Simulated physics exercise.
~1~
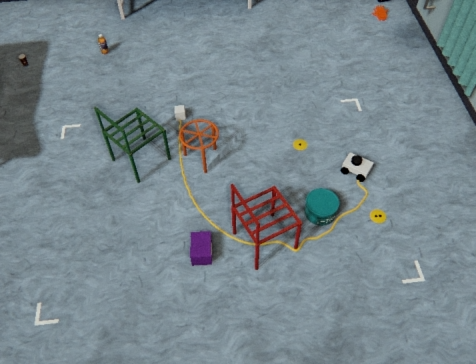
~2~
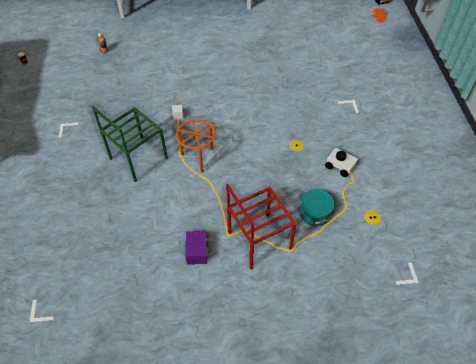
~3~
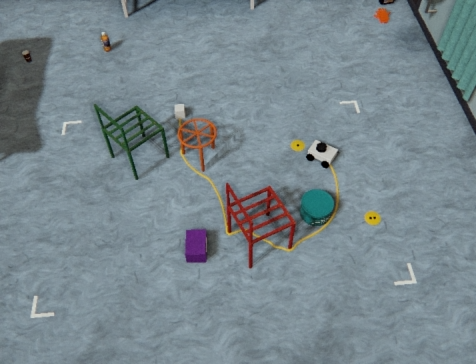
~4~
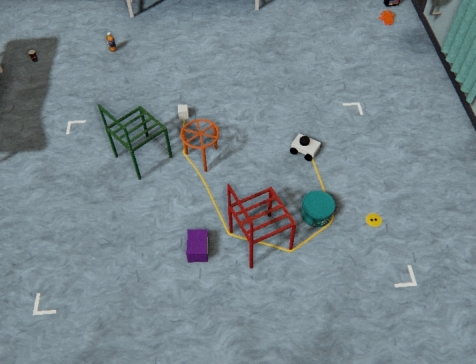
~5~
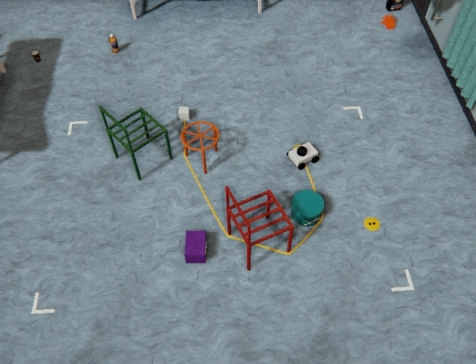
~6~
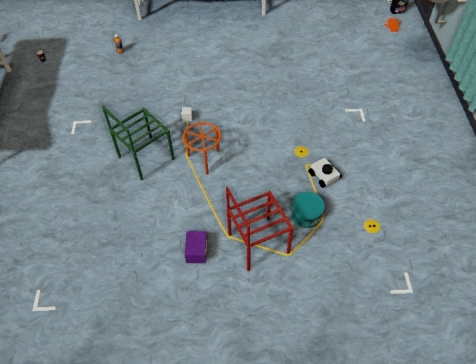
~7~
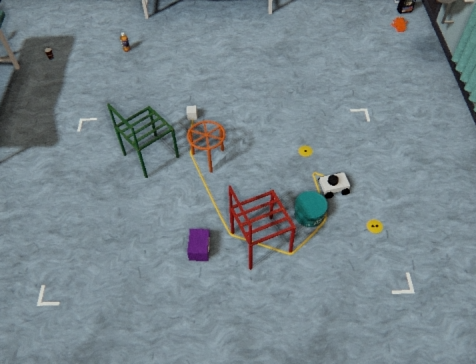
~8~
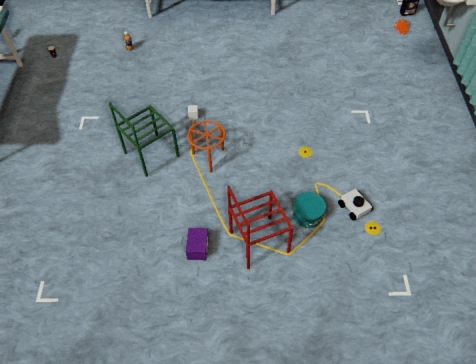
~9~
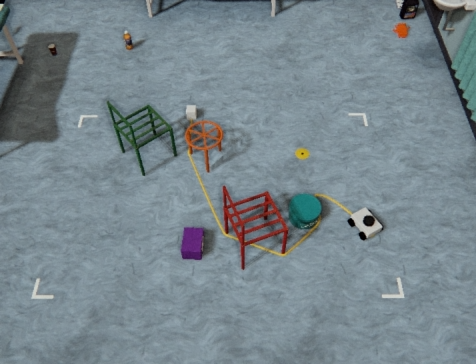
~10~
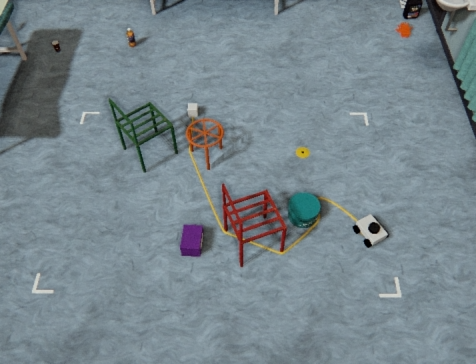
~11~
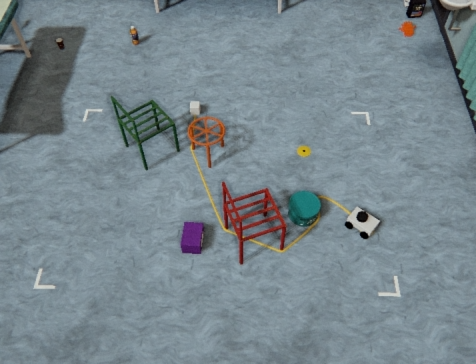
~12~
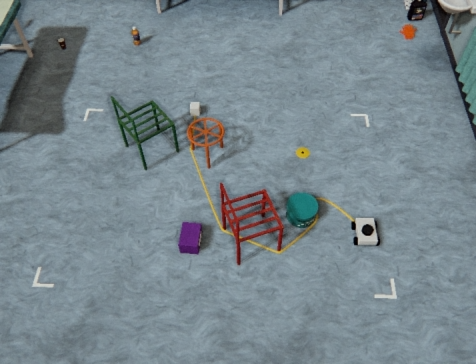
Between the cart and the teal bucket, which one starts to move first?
The cart starts to move first. The teal bucket shifts slightly left only later, after the cart has rolled up and to the left.
